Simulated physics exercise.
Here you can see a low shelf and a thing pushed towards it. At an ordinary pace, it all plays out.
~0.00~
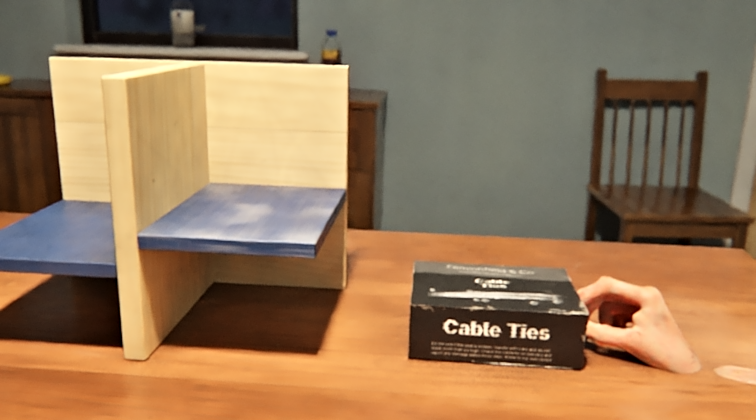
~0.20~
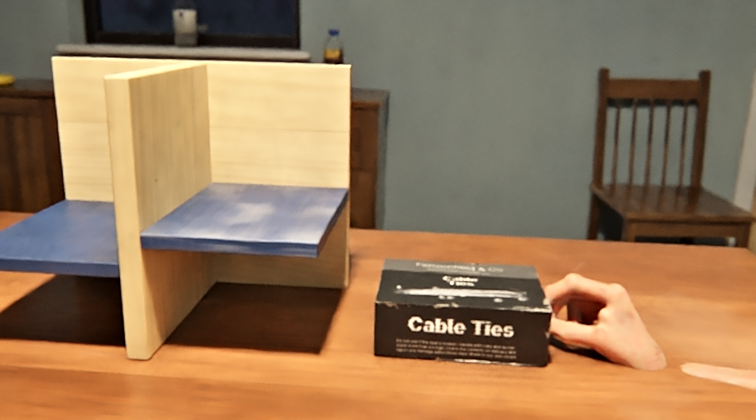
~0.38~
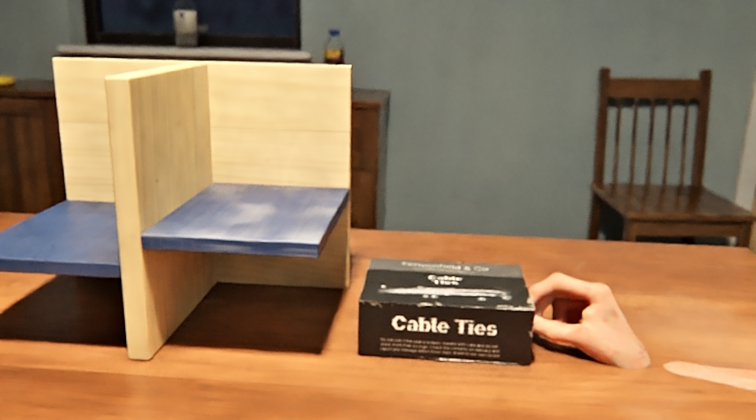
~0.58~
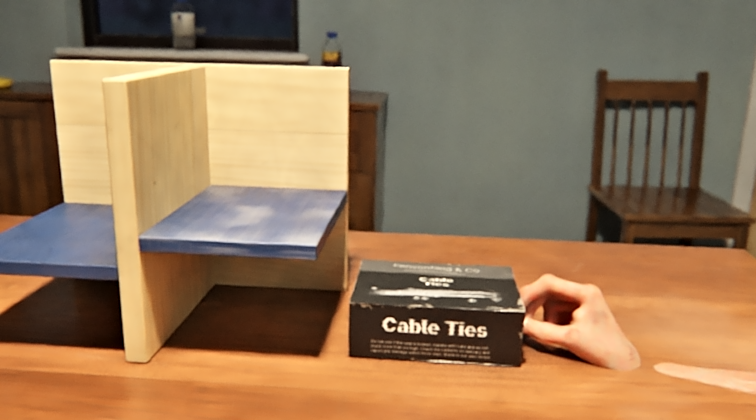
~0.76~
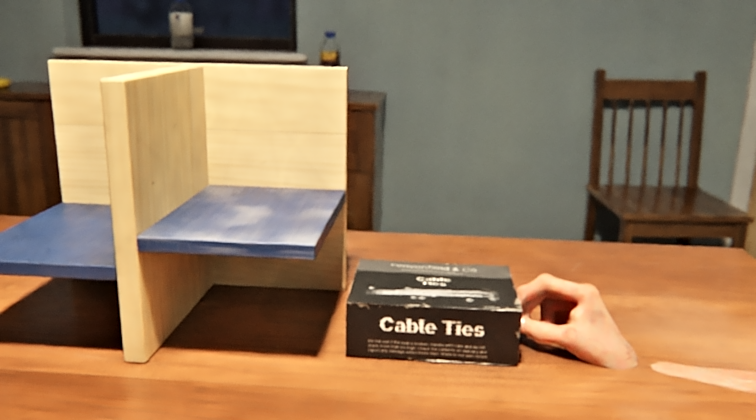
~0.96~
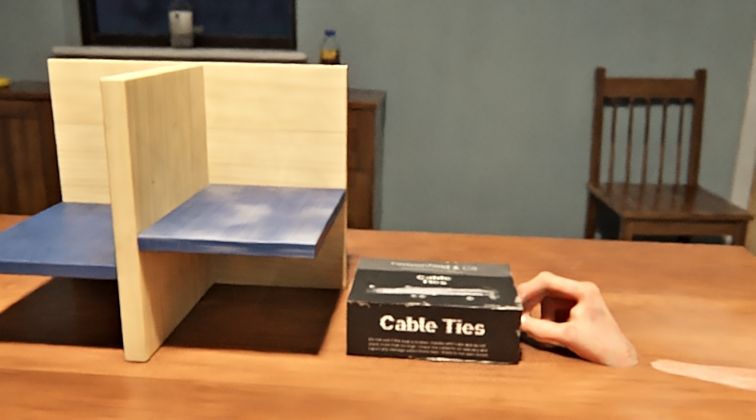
A hand at the right pushes a black box labelled "Cable Ties" leftward across a brown wooden table, moving it a short way towards a low blue shelf, then slowing until it barely shifts. The blue shelf is set among upright pale wooden panels on the left. The nearly steady, slightly raised front view also shows a grey-blue wall, dark cabinet, small bottle and brown chair behind.
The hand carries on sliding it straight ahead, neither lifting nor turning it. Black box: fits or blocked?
Fits.
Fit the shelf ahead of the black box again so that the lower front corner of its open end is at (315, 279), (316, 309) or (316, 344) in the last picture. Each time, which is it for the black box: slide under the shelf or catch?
Under; under; caught.
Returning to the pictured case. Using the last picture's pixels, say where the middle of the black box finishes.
Look close to (273, 299) and you'll find its middle.
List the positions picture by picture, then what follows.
Hand sliding it forward; black box (491, 311); shelf (170, 197), in the first frame.
Hand sliding it forward; black box (459, 309); shelf (172, 197), in the second frame.
Hand sliding it forward; black box (444, 308); shelf (173, 197), in the third frame.
Hand sliding it forward; black box (435, 309); shelf (171, 200), in the fourth frame.
Hand sliding it forward; black box (433, 309); shelf (169, 200), in the fifth frame.
Hand sliding it forward; black box (432, 307); shelf (169, 198), in the sixth frame.
After 1.32 s, black box sliding up to the opening near (392, 305).
After 1.56 s, black box part of the way in near (344, 303).
After 1.78 s, black box part of the way in near (301, 300).
At rest (2.3 s), the black box goes under, near (273, 299).
